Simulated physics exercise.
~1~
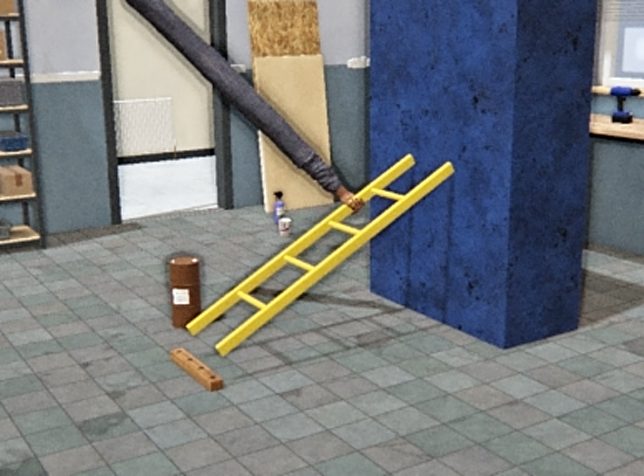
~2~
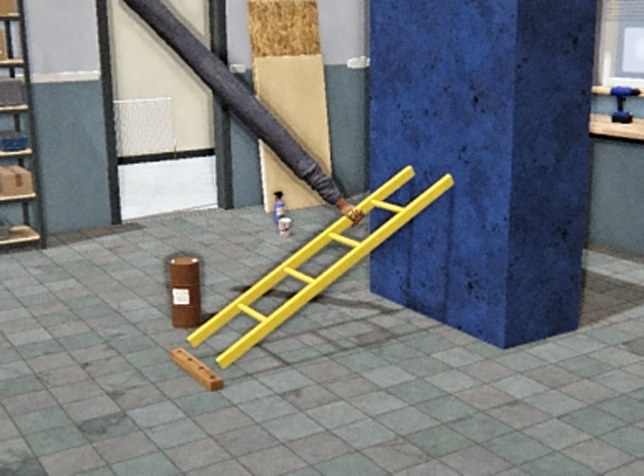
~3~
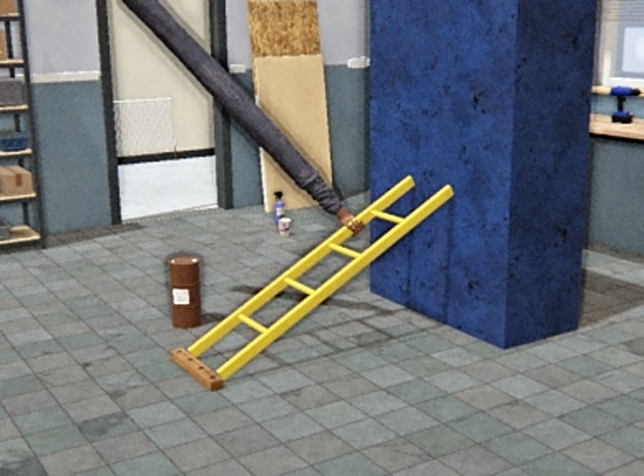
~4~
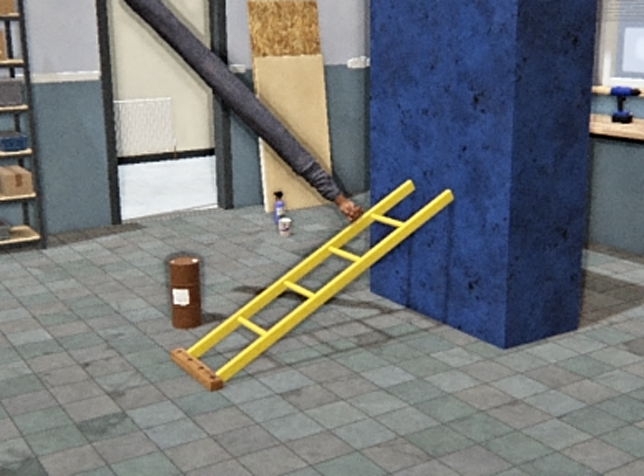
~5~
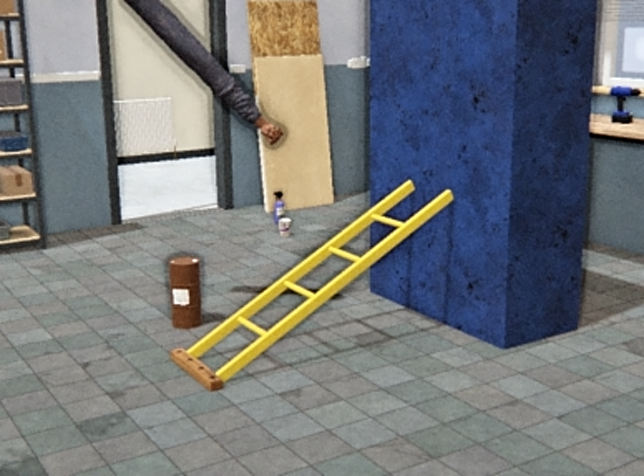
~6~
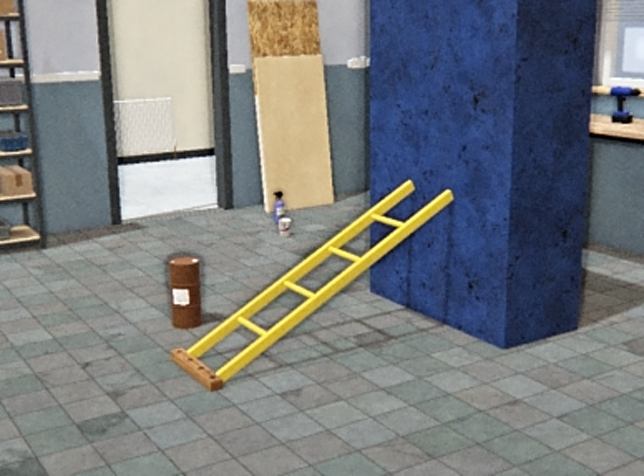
In a workshop, a dark-sleeved arm lowered a yellow ladder leaning against a big blue block until its feet met a wooden batten on the floor, then let go and drew back out of view, and the ladder stayed leaning there.
